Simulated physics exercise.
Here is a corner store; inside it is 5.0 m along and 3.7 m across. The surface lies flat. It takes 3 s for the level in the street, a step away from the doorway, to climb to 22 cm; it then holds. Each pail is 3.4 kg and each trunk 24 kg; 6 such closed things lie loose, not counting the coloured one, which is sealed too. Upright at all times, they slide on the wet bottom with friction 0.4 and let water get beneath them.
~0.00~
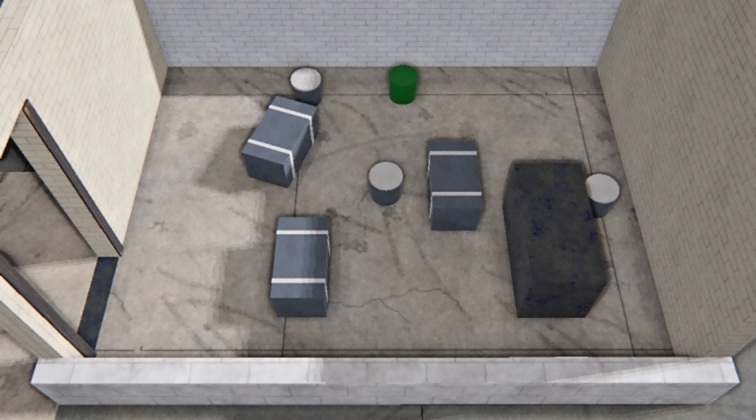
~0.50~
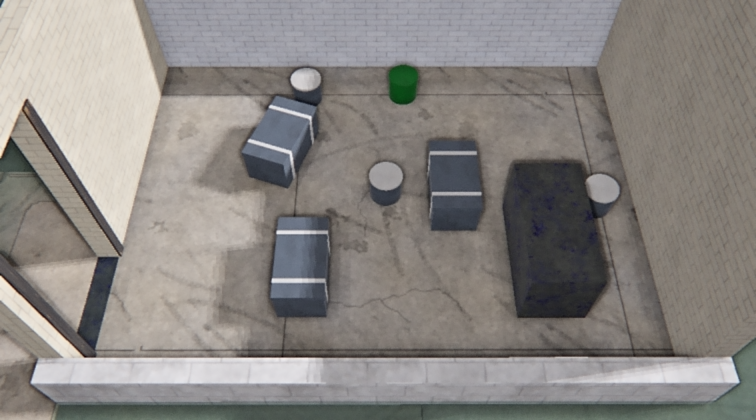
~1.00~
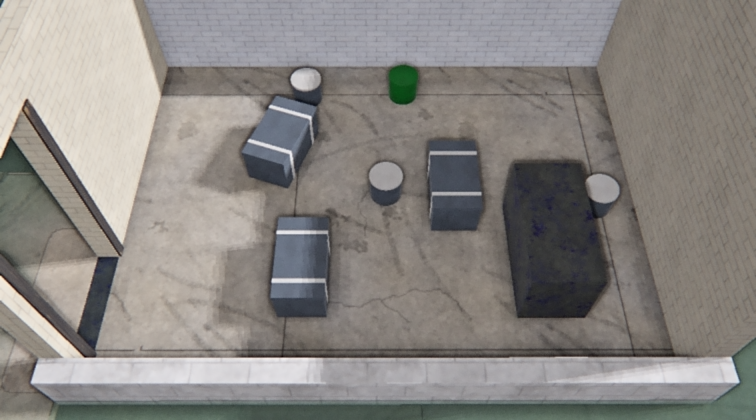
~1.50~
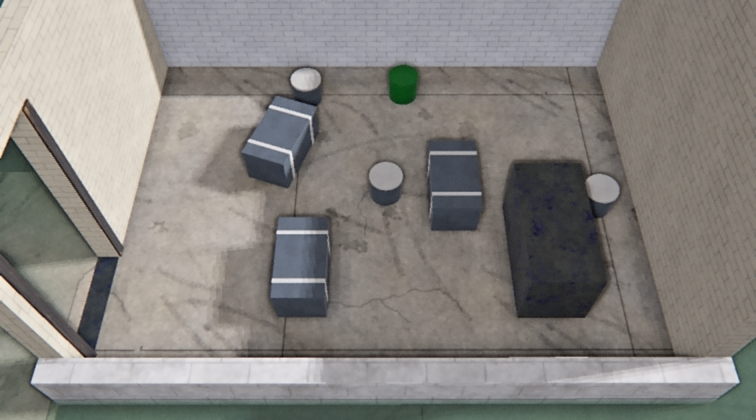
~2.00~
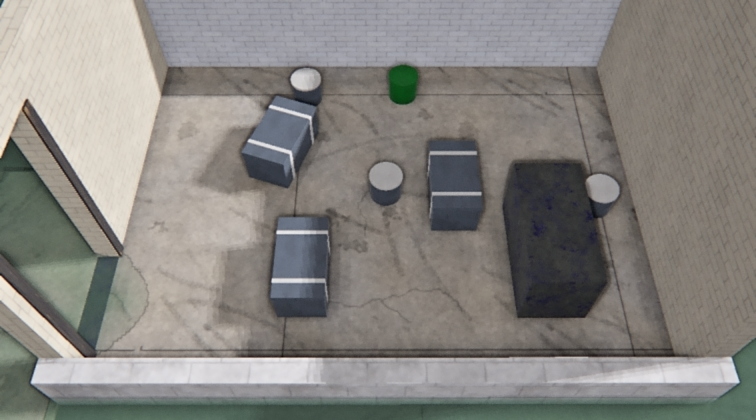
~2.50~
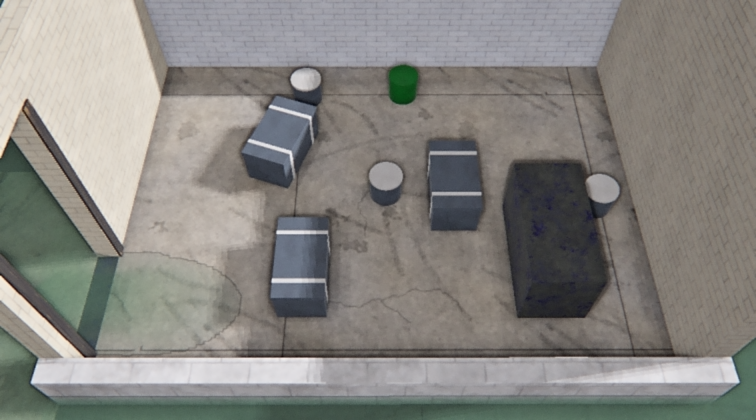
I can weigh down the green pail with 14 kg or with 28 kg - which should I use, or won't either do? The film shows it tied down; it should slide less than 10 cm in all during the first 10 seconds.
Go with the lighter one.
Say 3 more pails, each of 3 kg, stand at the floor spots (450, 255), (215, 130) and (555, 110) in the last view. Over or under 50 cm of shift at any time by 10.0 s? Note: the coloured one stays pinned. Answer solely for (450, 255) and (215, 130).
In the order given, beyond the mark and then within the mark.
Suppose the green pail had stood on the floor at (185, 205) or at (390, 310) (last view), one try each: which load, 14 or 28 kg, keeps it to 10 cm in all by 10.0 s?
In that order: Both loads work; just the heavier works.
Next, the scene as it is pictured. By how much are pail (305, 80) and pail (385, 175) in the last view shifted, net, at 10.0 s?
In that order: 20 cm, 200 cm.
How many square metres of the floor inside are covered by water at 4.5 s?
The covered patch comes to about 7.0 m2.
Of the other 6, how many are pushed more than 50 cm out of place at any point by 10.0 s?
That adds up to 4.
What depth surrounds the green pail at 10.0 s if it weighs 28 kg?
Something like 7 centimetres.
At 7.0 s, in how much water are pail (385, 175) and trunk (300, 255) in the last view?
I'd put it at 5 cm and 10 cm respectively.
After 3.5 s the green pail would be 0 cm from its start with 14 kg and 0 cm from its start with 28 kg; 0 cm of water round it then.
After 4.5 s the green pail would be 0 cm from its start with 14 kg and 0 cm from its start with 28 kg; 0 cm of water round it then.
After 7.0 s the green pail would be 0 cm from its start with 14 kg and 0 cm from its start with 28 kg; 2 cm of water round it then.
After 10.0 s the green pail would be 0 cm from its start with 14 kg and 0 cm from its start with 28 kg; 7 cm of water round it then.
